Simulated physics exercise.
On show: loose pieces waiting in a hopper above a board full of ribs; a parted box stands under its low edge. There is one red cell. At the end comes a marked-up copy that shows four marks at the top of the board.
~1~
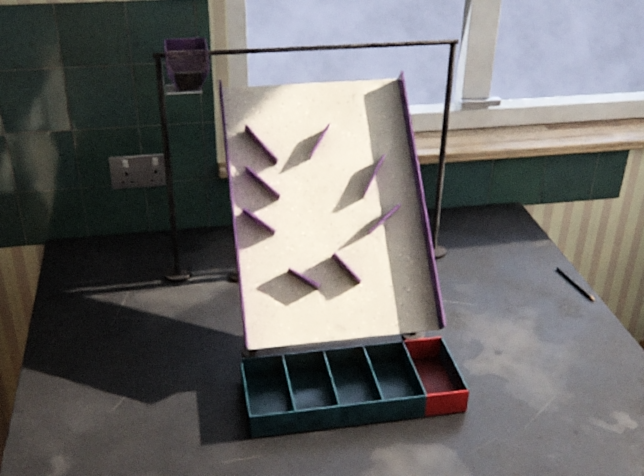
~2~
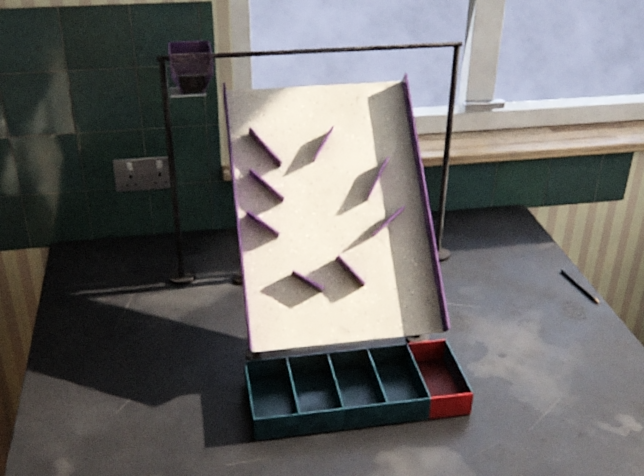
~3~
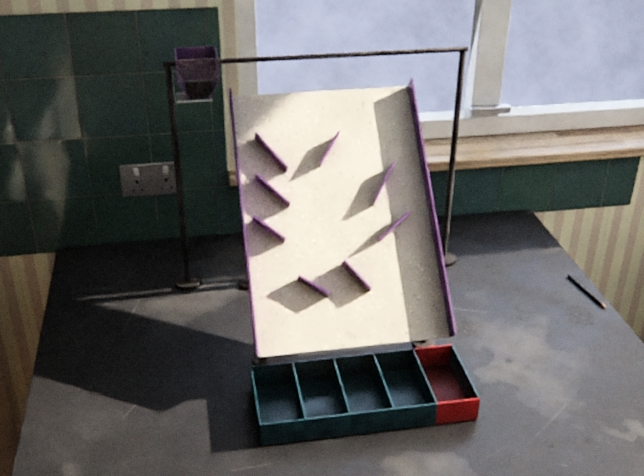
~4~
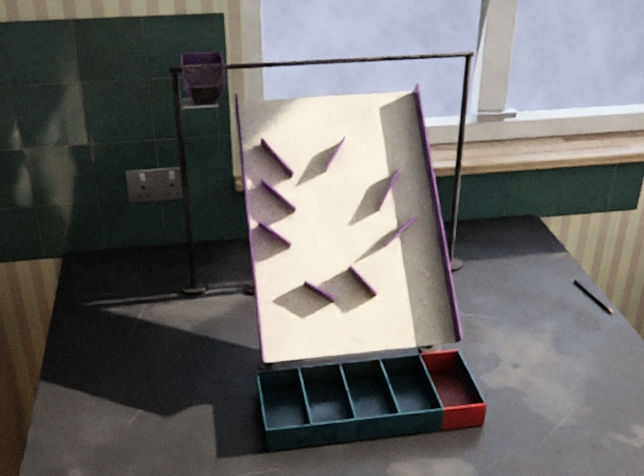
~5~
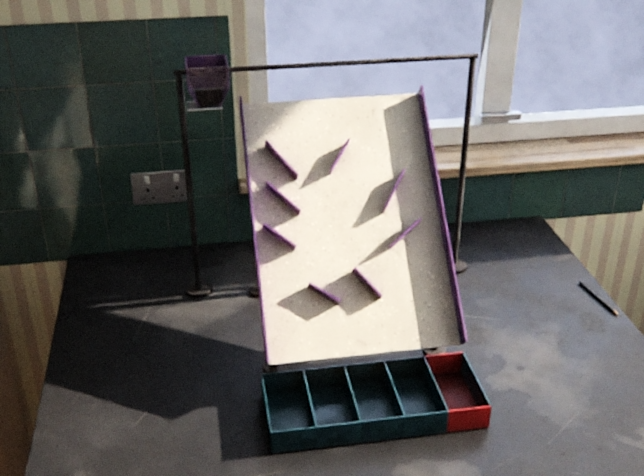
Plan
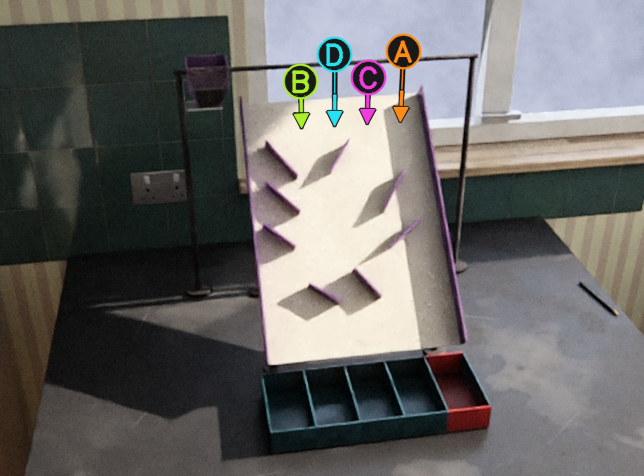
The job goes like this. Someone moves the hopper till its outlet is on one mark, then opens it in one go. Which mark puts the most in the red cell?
A beats the others.
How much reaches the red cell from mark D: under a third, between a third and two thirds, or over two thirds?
Under a third.
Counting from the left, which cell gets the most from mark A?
It is the fifth one.
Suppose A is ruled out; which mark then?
Here it is mark C.
On the marked copy, mark A meets the board at (400, 116); mark B meets the board at (301, 122); mark C meets the board at (367, 118); mark D meets the board at (334, 120).
With A, the bulk in the red cell, close to a quarter in other cells.
With B, only a few in the red cell, all but a few in other cells.
With C, close to a third in the red cell, close to two thirds in other cells.
With D, a small share in the red cell, all but a few in other cells.
